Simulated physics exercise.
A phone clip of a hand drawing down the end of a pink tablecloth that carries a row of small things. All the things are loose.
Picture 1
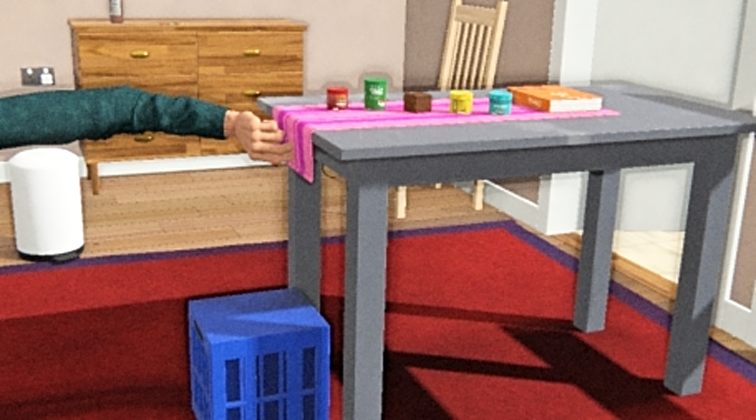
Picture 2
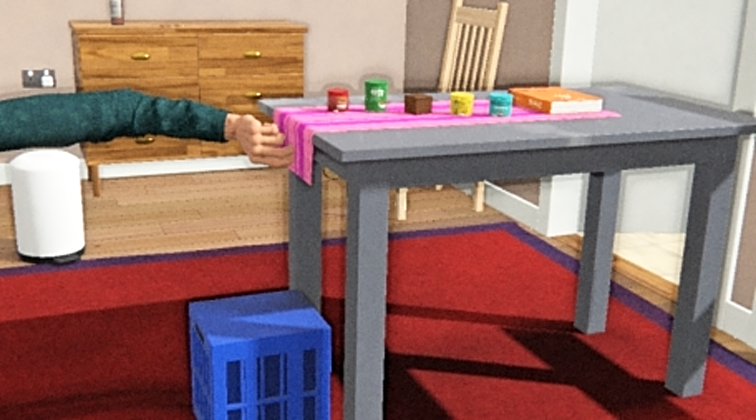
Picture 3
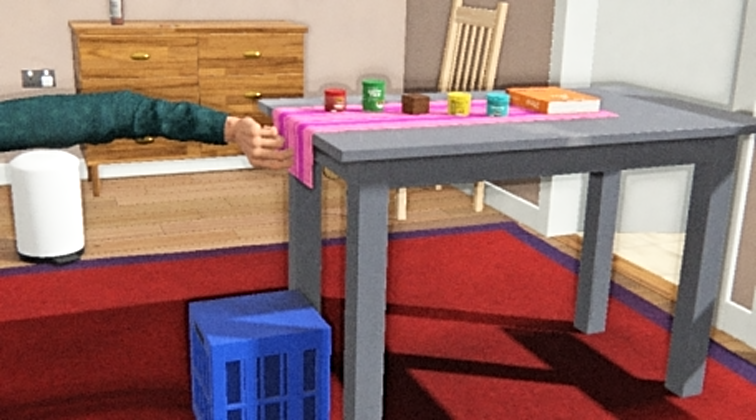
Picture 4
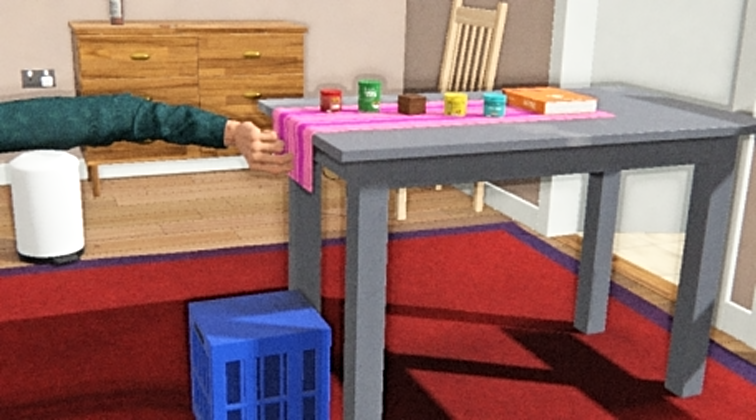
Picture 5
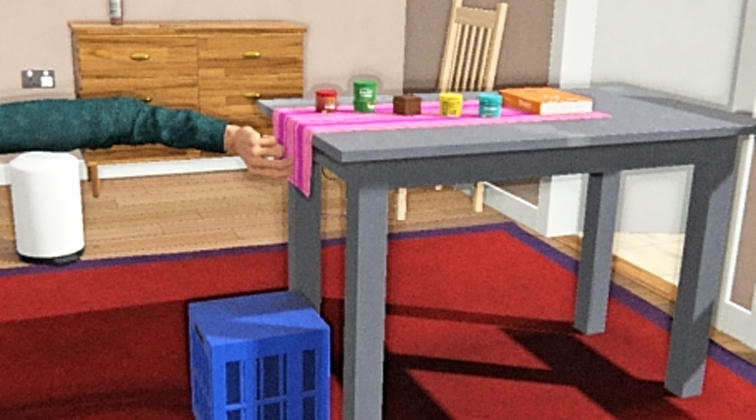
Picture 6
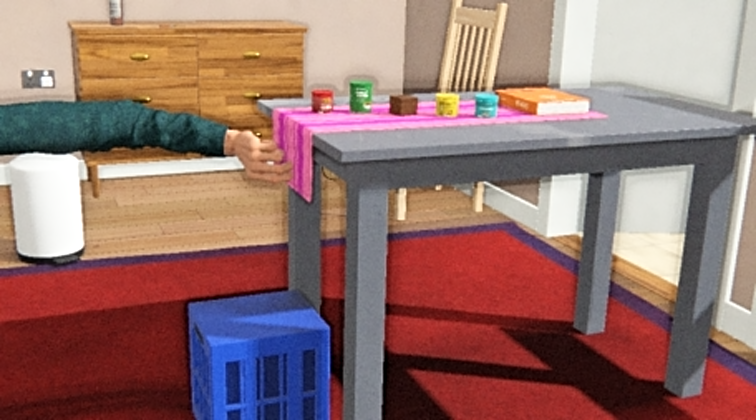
A hand in a green sleeve slowly drawing a pink cloth down over a grey table's left end, small pots shifting left with it.
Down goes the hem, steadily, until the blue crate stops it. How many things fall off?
The count of fallen things is three.
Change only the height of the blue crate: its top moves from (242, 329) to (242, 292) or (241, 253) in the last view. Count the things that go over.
In that case 2 and 1.
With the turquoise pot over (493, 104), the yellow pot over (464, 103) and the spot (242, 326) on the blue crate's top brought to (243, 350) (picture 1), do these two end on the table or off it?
The turquoise pot stays on; the yellow pot remains up.
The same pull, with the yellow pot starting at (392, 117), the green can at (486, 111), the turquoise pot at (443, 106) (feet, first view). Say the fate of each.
The yellow pot comes down; the green can does not fall; the turquoise pot holds on.
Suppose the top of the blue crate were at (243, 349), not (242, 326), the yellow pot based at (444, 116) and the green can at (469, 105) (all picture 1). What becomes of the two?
The yellow pot comes down; the green can remains up.
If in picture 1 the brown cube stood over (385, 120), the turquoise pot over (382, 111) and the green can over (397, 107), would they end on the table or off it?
The brown cube goes over; the turquoise pot falls; the green can comes down.
Early on, hem near (290, 221); all still up.
Midway, hem near (288, 277); red pot and green can gone.
Near the end, hem on the crate; red pot, green can and brown cube gone.
Finally, hem on the crate; red pot, green can and brown cube gone. It carries off three.
